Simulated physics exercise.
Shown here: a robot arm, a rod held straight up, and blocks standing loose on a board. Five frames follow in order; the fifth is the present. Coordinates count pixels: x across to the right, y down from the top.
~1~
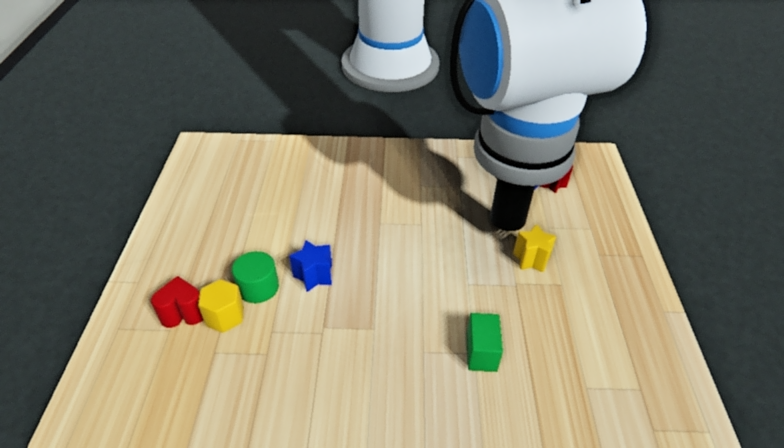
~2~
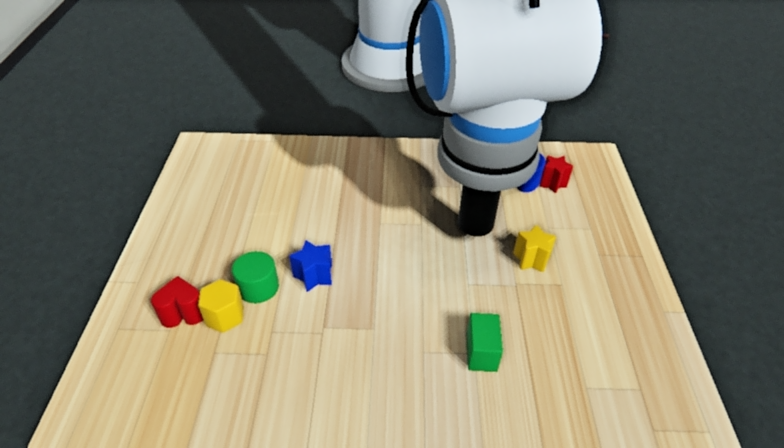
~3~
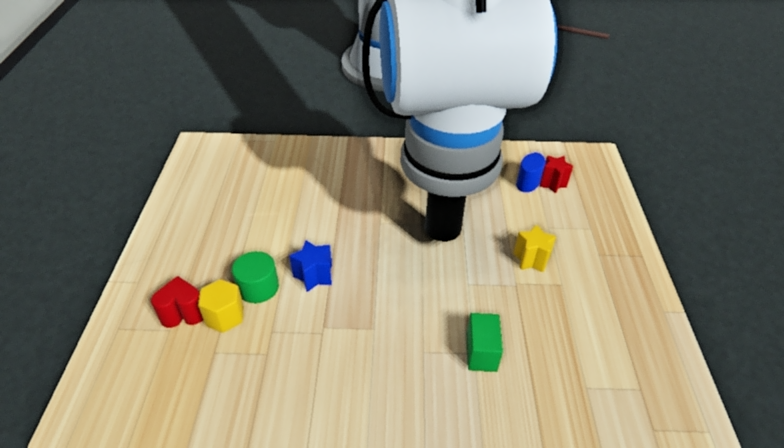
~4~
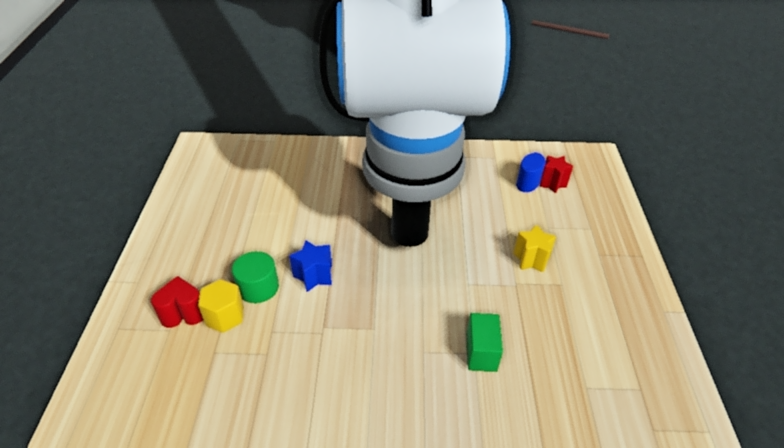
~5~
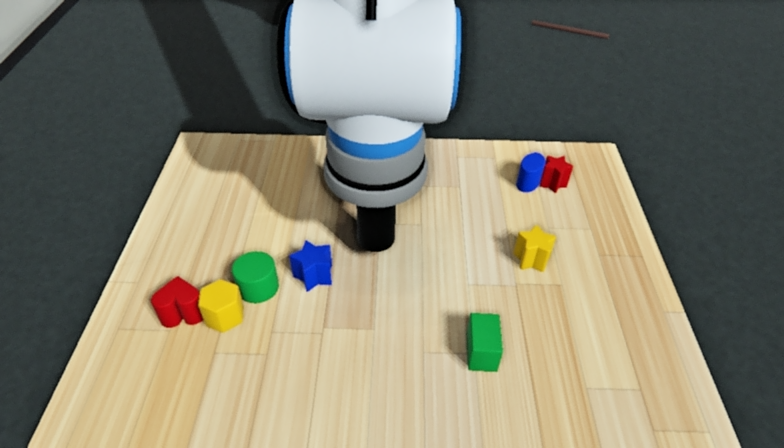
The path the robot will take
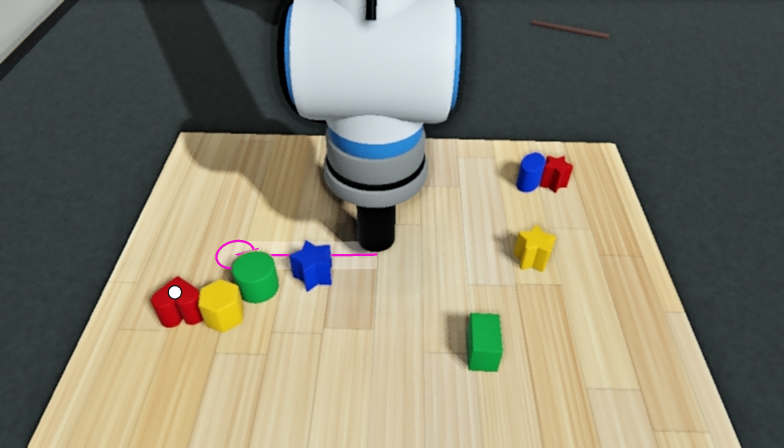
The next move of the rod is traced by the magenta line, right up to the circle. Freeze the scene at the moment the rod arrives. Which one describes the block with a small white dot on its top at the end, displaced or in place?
At the moment the path ends, the block with a small white dot on its top still stands where it did.
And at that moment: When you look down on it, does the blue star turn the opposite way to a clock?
Short answer: Yes.
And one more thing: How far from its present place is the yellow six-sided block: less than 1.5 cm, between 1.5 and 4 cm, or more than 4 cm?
The block shifts less than 1.5 cm.
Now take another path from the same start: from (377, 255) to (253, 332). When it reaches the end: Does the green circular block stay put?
That would be a no.
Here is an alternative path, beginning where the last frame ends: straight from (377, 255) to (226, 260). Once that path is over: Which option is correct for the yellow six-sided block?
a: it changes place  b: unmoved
(a)
Drawn move, from (377, 255) to (235, 254); the dot is on the red heart.
On the path given first. One third of the way, rod (328, 240); blue star (301, 259), turned 20° anticlockwise.
Two thirds of the way, rod (278, 239); yellow six-sided block (212, 301); green circular block (243, 275); blue star (286, 262), turned 85° anticlockwise.
At the end, rod (231, 239); red heart still; yellow six-sided block (212, 301); green circular block (243, 275); blue star (286, 262), turned 85° anticlockwise.
